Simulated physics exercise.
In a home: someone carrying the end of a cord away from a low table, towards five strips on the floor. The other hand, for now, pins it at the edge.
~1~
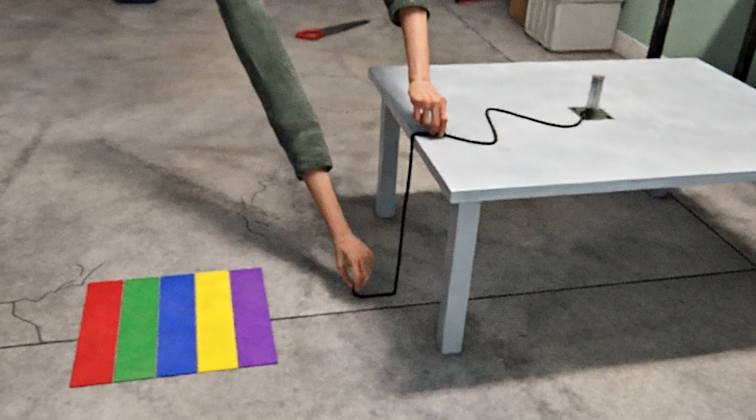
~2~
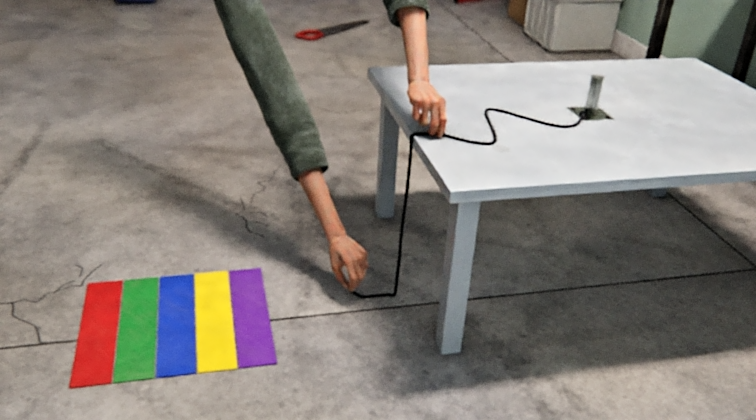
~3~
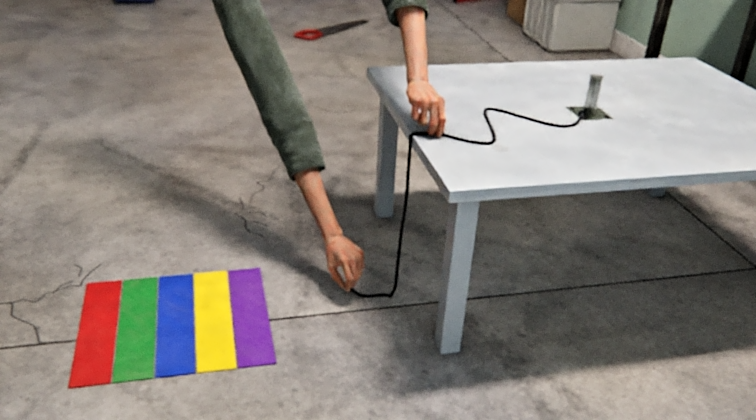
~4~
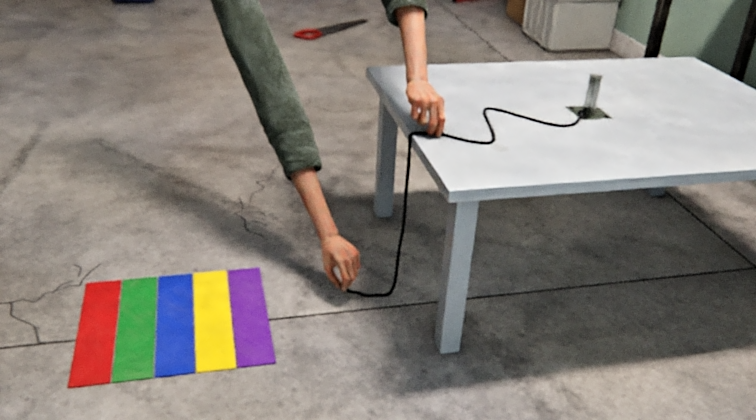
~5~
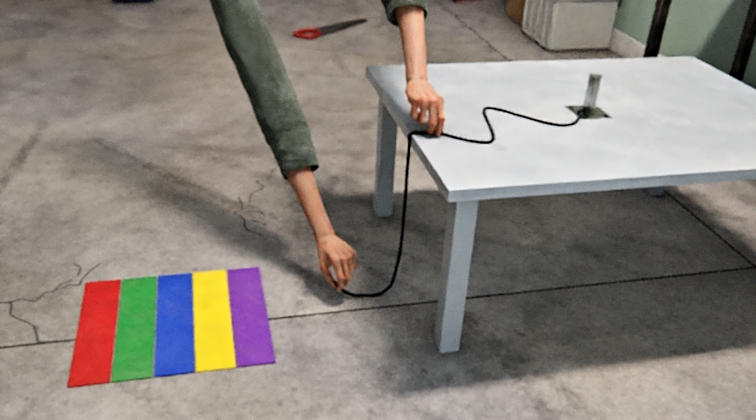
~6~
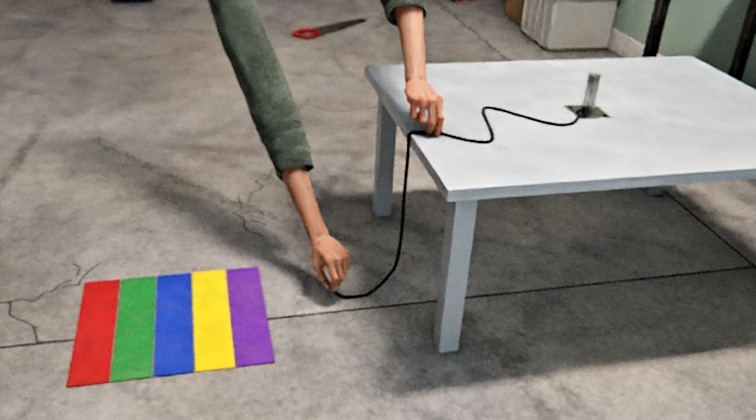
A hand holding the end of a black cord just above the floor moved slightly left, toward five coloured strips, while the other hand kept the cord pinned at the white table's edge.
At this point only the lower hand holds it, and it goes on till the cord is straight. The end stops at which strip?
At the red strip.
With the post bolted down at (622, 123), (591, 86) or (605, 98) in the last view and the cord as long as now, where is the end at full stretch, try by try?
About (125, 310), then (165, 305), then (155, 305).
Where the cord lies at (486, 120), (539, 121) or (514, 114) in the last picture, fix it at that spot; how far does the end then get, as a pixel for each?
The places are (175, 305), (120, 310) and (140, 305).
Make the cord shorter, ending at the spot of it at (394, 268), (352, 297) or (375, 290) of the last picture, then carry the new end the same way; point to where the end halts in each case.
Roughly (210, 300), (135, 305), (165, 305).
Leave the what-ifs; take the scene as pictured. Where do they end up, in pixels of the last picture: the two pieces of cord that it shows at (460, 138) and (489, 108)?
About (357, 161), and the other about (468, 123).
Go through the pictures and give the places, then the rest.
In the first picture, end (354, 286); purple (256, 345); yellow (217, 350); blue (177, 354); green (136, 359); red (94, 363).
In the second picture, end (349, 287); cord through (574, 126) (496, 110) (495, 139) (418, 135) (405, 206) (397, 277).
In the third picture, end (346, 287).
In the fourth picture, end (341, 287); cord through (572, 125) (495, 109) (494, 138) (416, 134) (405, 205) (396, 276).
In the fifth picture, end (337, 287).
In the sixth picture, end (331, 287); cord through (571, 124) (494, 108) (493, 138) (415, 133) (403, 205) (390, 274).
Soon after, end near (160, 304); over blue.
Then, end near (122, 308); over green.
At full stretch, end near (99, 310); over red. It halts on the red strip.
